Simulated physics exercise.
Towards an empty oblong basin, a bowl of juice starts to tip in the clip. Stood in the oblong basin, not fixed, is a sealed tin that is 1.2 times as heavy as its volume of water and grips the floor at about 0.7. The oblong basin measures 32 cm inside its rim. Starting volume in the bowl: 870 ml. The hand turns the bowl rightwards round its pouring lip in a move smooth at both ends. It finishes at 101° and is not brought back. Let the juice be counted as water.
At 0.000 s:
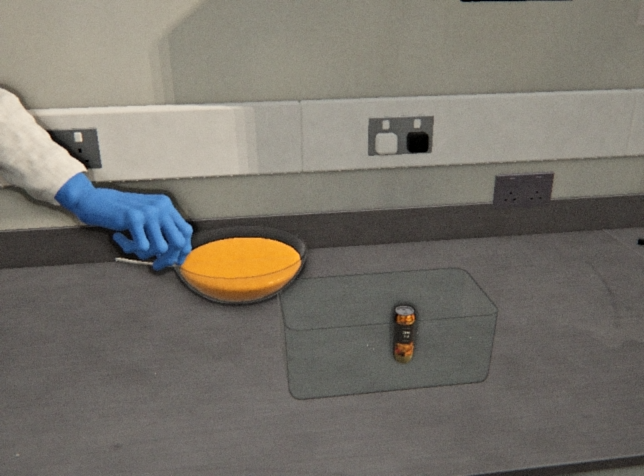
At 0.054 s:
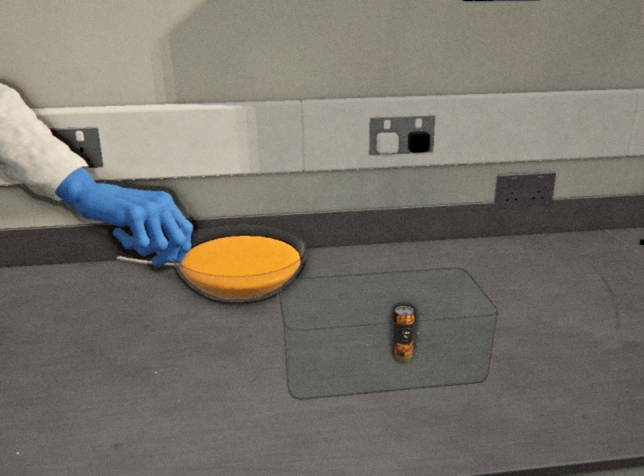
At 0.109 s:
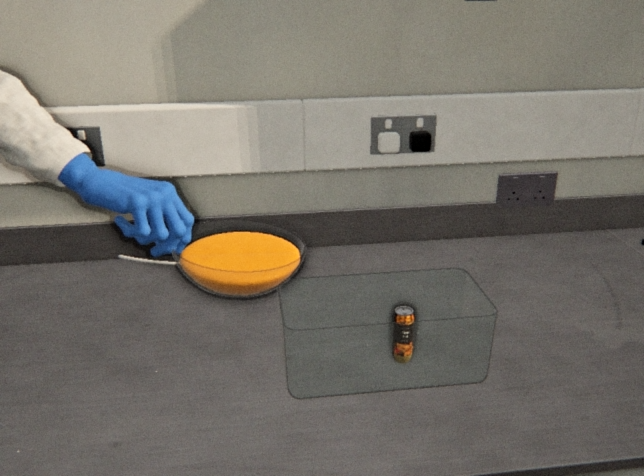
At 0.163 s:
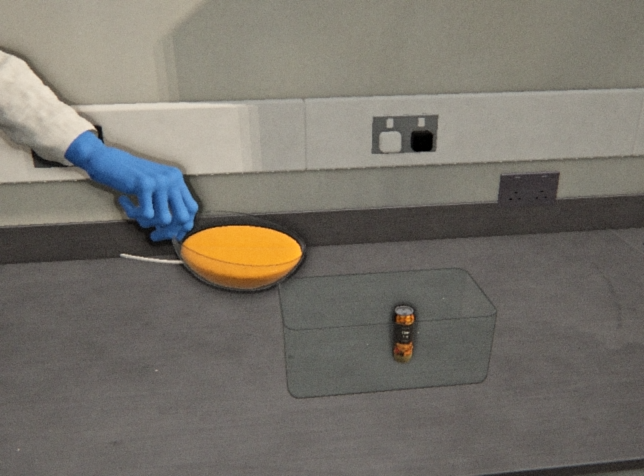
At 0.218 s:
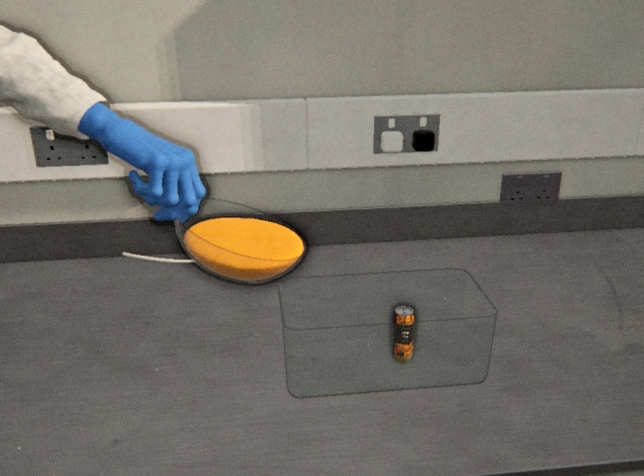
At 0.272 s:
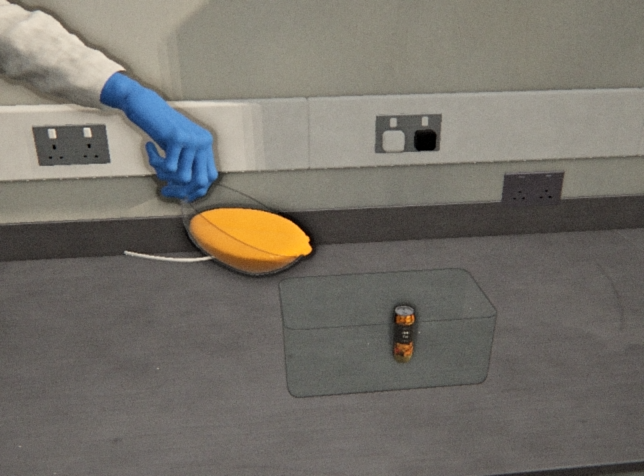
We see a blue-gloved hand holding a clear bowl of orange juice beside an empty oblong basin with a small cylinder standing in it; the hand rises, tilting the bowl rightwards until juice just crosses its right rim.
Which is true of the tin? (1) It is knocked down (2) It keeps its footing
Option 1: It is knocked down.
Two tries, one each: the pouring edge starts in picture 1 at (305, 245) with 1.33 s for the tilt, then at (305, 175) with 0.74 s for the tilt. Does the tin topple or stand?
Try 1: Still standing; try 2: Still standing.
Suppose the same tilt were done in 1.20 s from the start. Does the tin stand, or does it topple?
In that case the tin stays vertical.
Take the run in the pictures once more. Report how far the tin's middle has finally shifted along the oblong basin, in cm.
In the end the tin's centre has shifted about 2.5 centimetres.
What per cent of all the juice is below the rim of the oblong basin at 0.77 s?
My estimate is about 98 percent.
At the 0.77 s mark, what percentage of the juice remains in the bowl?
0 in a hundred, give or take.
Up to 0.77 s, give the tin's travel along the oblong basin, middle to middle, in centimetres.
Centre to centre, close to 4 cm.
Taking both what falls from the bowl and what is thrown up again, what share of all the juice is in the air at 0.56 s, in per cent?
Roughly 60 %.
By 0.56 s the tilt is 87° and 12 per cent is still to pour; the tin stands where it began.
By 0.77 s the tilt is 101° and 0 per cent is still to pour; the tin leans 8°.
By 1.00 s the tilt is 101° and 0 per cent is still to pour; the tin leans 20°.
By 1.24 s the tilt is 101° and 0 per cent is still to pour; the tin lies on its side.
At rest the tin lies on its side.
